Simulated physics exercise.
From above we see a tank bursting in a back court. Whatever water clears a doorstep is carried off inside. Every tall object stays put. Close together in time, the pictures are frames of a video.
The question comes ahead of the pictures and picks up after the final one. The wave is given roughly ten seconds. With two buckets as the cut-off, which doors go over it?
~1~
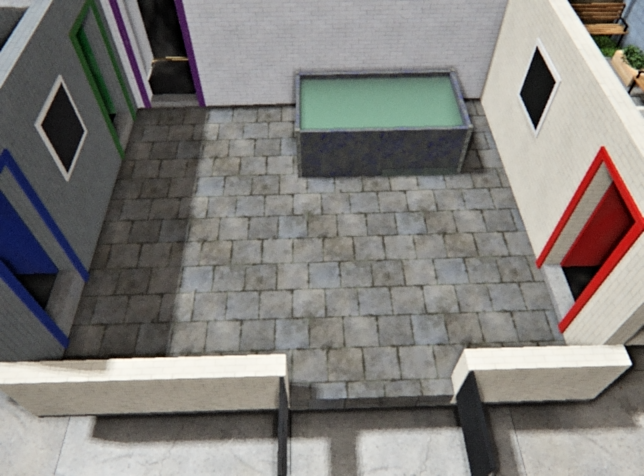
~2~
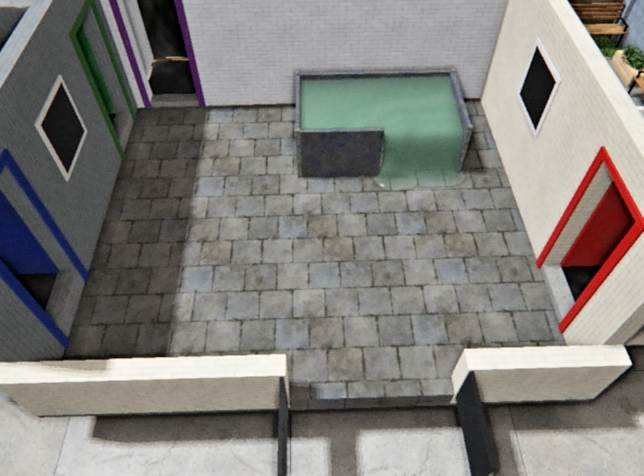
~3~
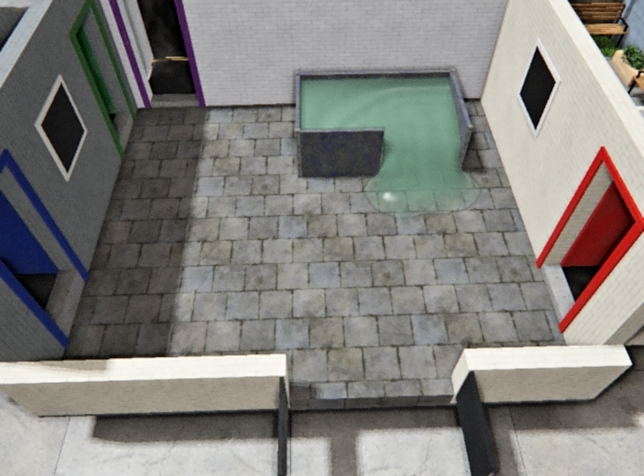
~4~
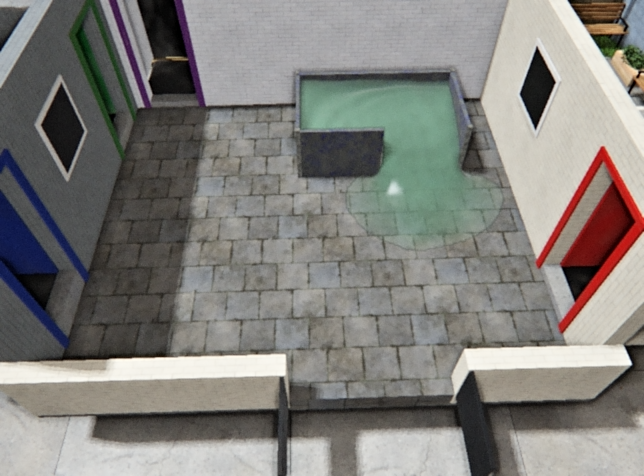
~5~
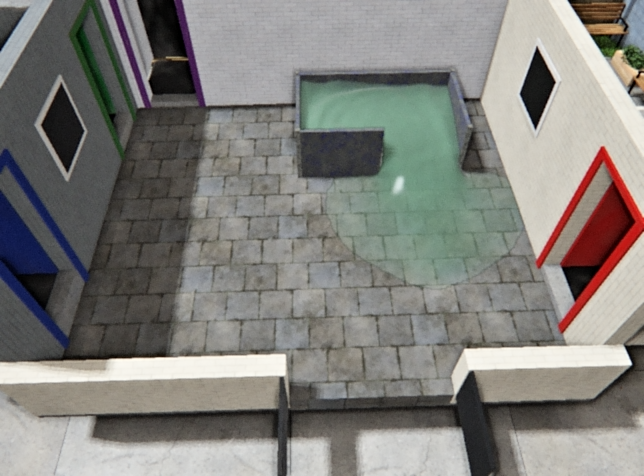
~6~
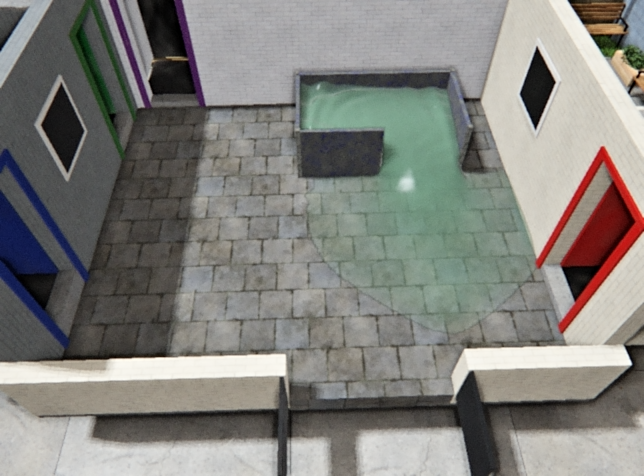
In the end purple door: Limit not exceeded, green door: Limit not exceeded, red door: Limit exceeded, blue door: Limit not exceeded.
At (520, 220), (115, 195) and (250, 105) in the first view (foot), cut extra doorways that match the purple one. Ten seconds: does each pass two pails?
First door gets past it, second door doesn't reach it, third door doesn't reach it.
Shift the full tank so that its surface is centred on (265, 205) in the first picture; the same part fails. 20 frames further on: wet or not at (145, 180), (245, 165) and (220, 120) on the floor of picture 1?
Check in sequence: Soaked through, still parched, still parched.
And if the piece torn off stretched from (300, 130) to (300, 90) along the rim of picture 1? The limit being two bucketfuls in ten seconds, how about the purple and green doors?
Purple overflows; green overflows.
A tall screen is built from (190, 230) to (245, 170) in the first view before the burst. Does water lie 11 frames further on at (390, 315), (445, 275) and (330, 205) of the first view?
In order: Soaked, soaked, untouched.
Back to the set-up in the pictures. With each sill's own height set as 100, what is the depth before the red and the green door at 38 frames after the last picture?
Estimate, in order: 110 and 20 percent.
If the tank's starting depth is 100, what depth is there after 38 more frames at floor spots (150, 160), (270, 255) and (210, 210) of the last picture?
First 4, next 4, last 2 in a hundred.
A moment on, water covers 35 % of the floor; the purple door not reached, the green door not reached, the red door wet at the sill, nothing in, the blue door not reached.
Next, water covers 40 % of the floor; the purple door not reached, the green door not reached, the red door under two buckets in, the blue door not reached.
Then, water covers 45 % of the floor; the purple door not reached, the green door not reached, the red door far over two buckets in, the blue door not reached.
Later, water covers 70 % of the floor; the purple door not reached, the green door wet at the sill, nothing in, the red door far over two buckets in, the blue door wet at the sill, nothing in.
In the end, water covers 90 % of the floor; the purple door under two buckets in, the green door wet at the sill, nothing in, the red door far over two buckets in, the blue door wet at the sill, nothing in.
